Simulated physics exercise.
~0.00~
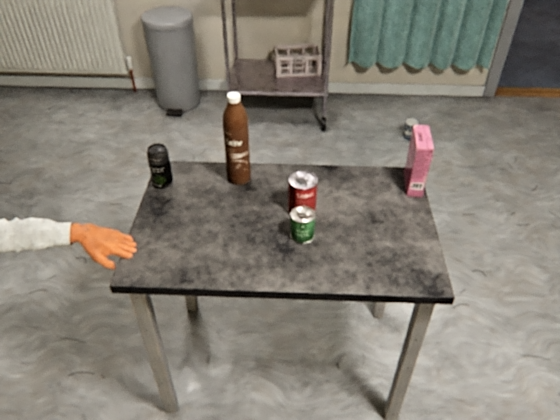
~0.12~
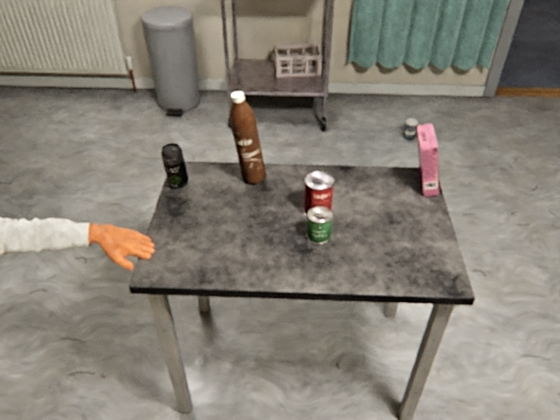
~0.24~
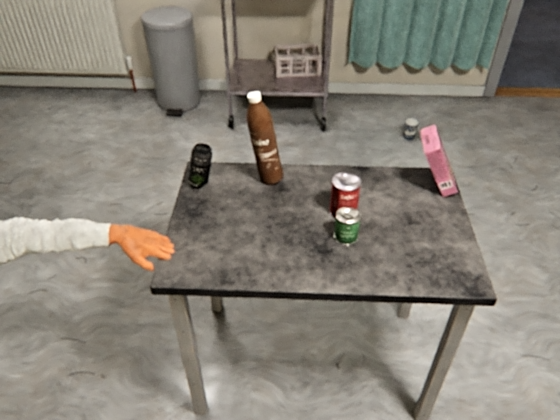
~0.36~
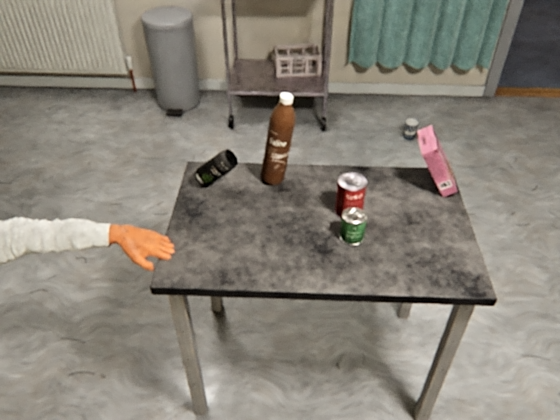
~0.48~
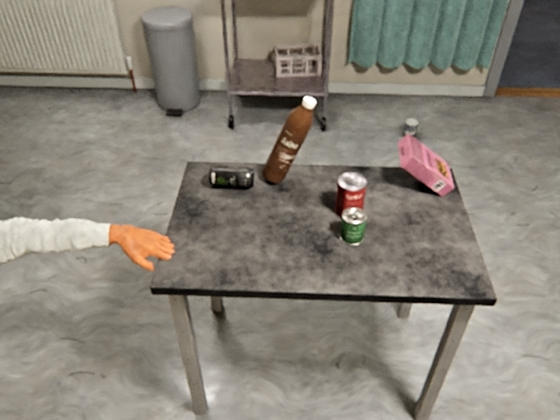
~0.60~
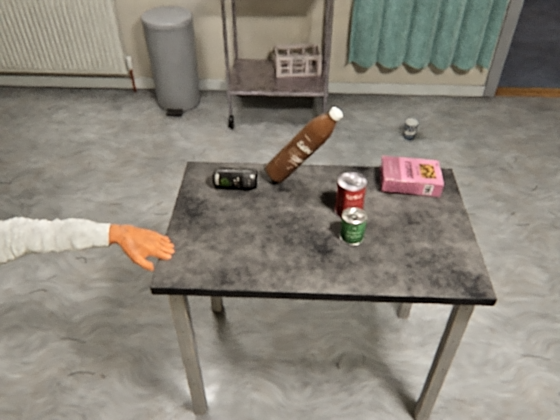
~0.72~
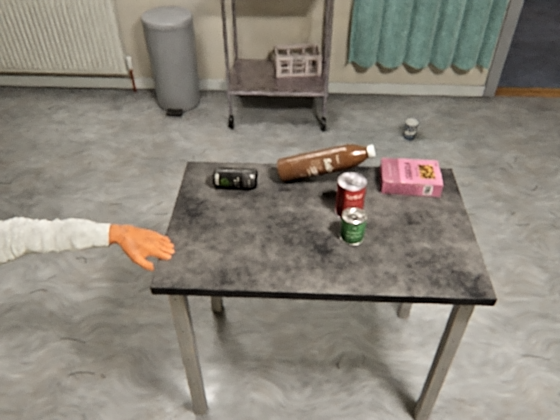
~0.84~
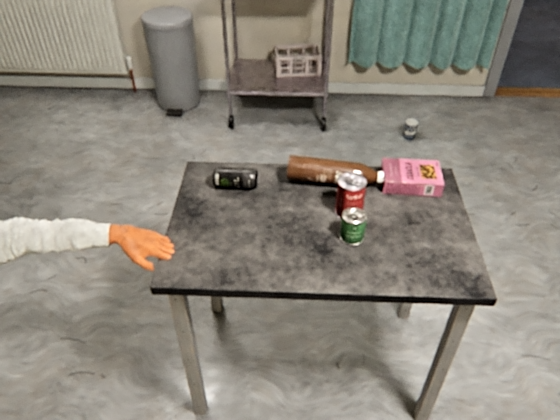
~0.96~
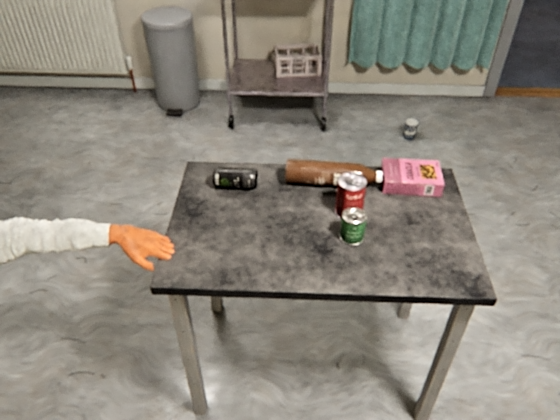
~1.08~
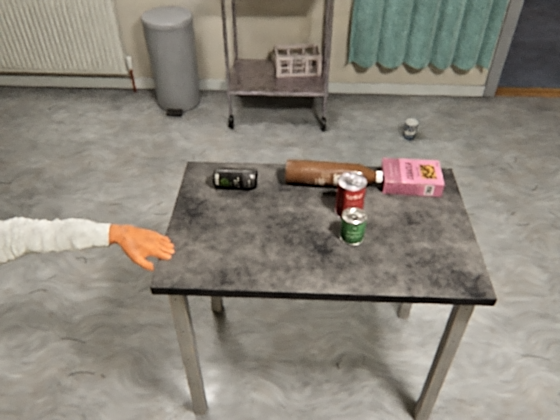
A table jerks right and stops, and a bottle, black can and pink packet topple onto it.
